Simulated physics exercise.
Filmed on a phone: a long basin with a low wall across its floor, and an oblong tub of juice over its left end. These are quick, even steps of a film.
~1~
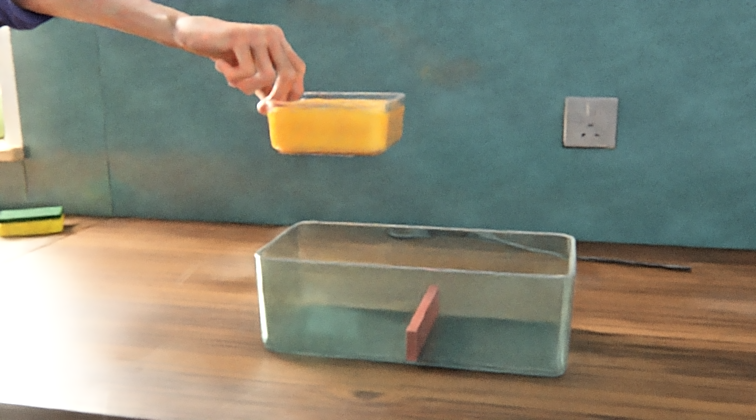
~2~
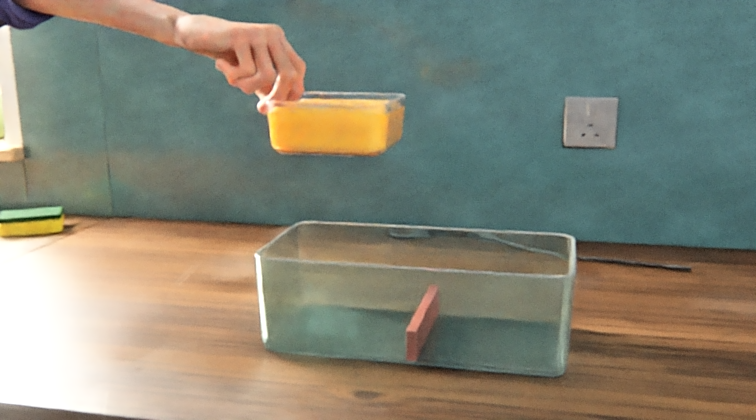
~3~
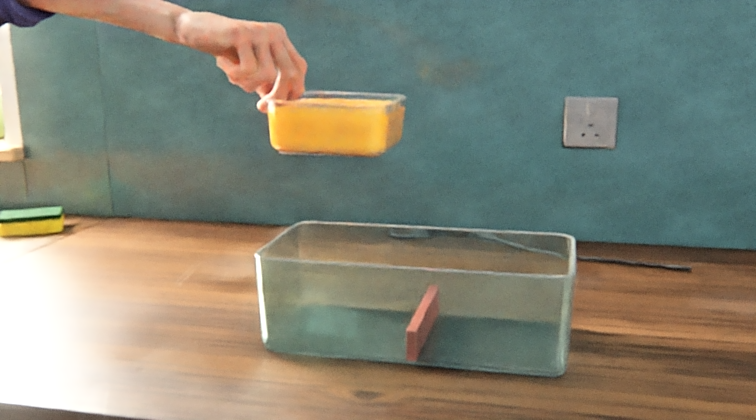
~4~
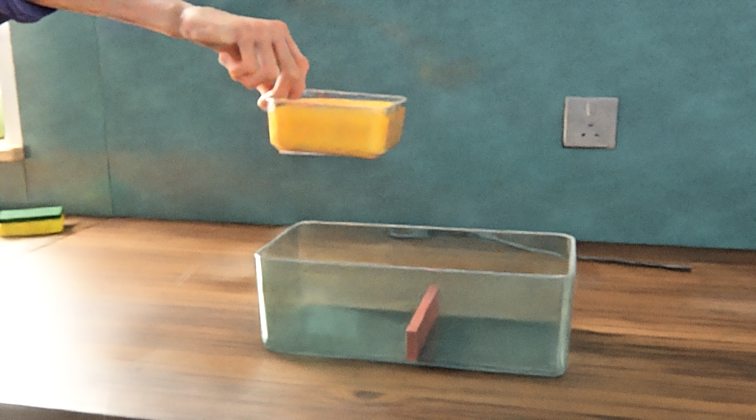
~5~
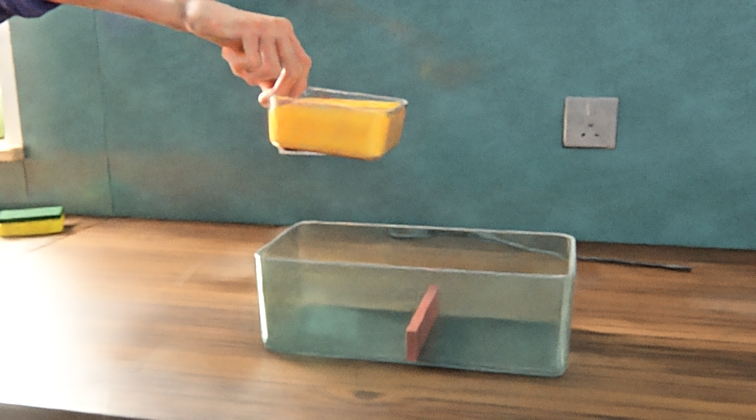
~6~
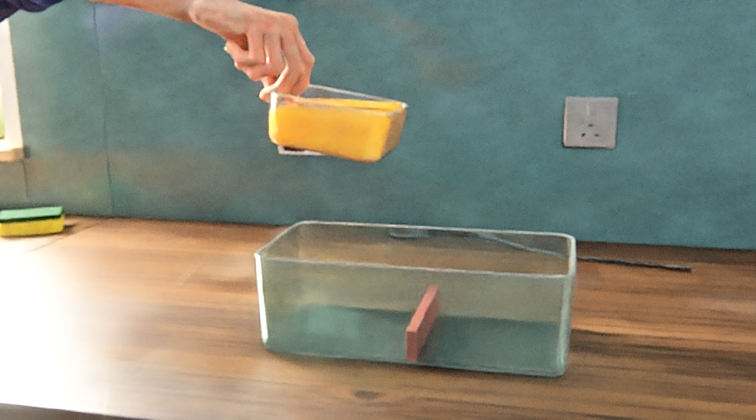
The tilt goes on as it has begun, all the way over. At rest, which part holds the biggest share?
The right-hand part.
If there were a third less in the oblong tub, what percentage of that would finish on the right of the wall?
Close to 65 per cent.
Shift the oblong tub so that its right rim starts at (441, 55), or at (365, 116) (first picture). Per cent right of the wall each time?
Roughly 90 per cent, and 55 per cent.
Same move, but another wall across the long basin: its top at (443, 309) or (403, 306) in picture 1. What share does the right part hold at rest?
First some 70, then 85 per cent.
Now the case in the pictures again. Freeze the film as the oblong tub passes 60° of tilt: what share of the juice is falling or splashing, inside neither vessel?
It comes to 40 per cent or so.
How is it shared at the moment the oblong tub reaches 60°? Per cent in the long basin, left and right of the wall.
Some 0 per cent left and 20 right.
A moment on, the tilt is 60° and 38 per cent is still to pour, 2 is left of the wall and 22 right of it.
Next, the tilt is 92° and 7 per cent is still to pour, 13 is left of the wall and 74 right of it.
Then the tilt is 100° and 0 per cent is still to pour, 24 is left of the wall and 74 right of it.
Later the tilt is 100° and 0 per cent is still to pour, 25 is left of the wall and 74 right of it.
Finally, 25 per cent lies left of the wall, 74 right of it and 1 outside.
